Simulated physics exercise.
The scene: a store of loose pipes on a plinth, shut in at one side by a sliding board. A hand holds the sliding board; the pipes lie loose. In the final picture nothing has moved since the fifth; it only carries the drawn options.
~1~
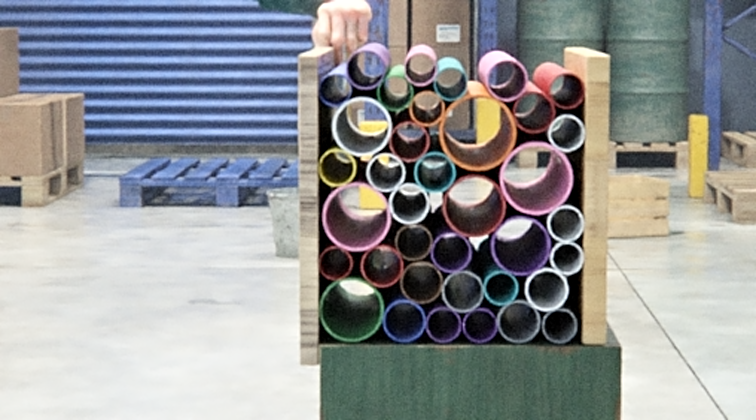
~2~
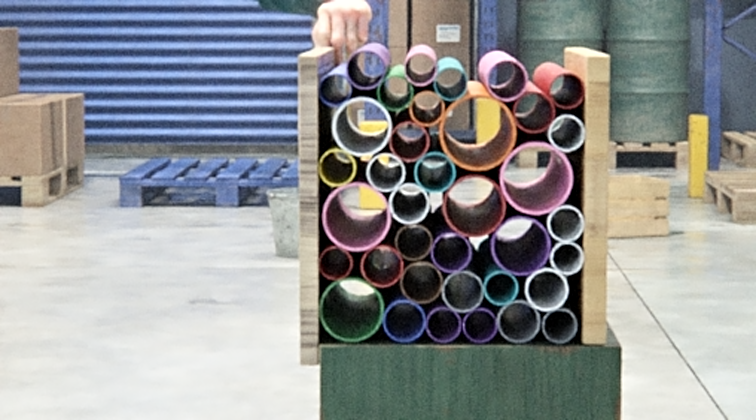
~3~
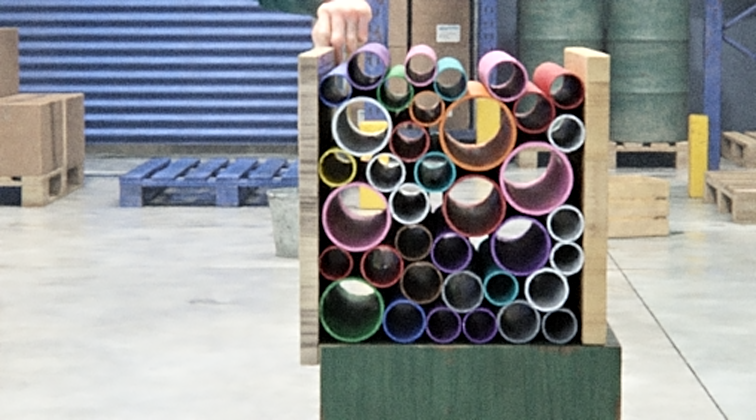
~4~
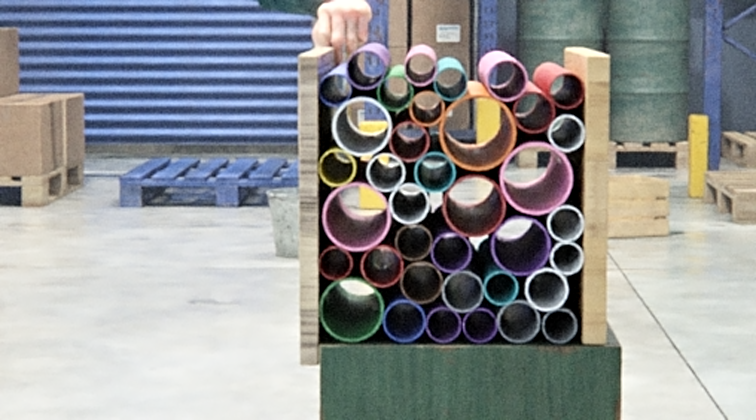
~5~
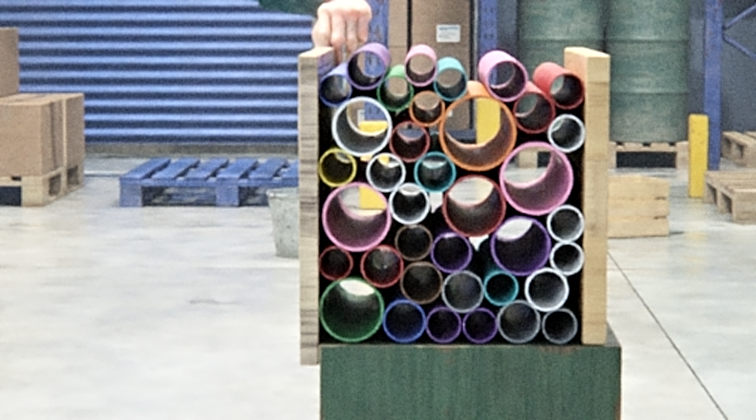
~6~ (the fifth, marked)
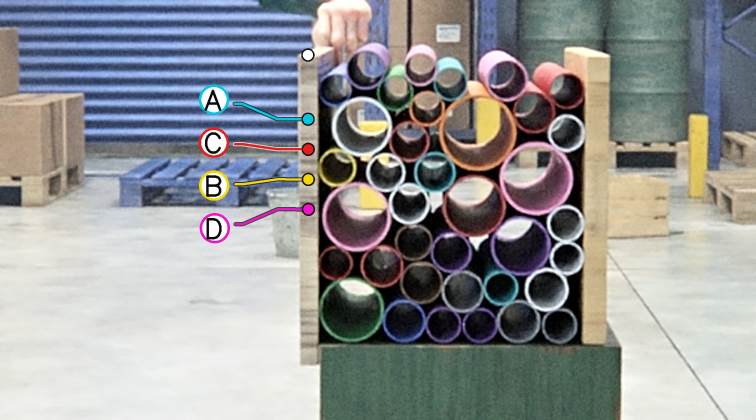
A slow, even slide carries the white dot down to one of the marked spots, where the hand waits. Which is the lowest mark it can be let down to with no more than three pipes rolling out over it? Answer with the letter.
The lowest mark that will do is B.
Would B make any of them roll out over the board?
Yes, at B.
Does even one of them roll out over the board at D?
At D: Yes.
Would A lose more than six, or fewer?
At A, fewer than six.
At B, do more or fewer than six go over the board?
It loses fewer than six.
On the copy, A at (308, 119); B at (308, 179); C at (308, 149); D at (308, 209); the white dot at (308, 55).
On B. First, top of the board (319, 113).
Then, top of the board (319, 177).
Finally, top of the board (319, 179), two out over the board.
By contrast, A none out over the board; C two out over the board; D more than three out over the board.
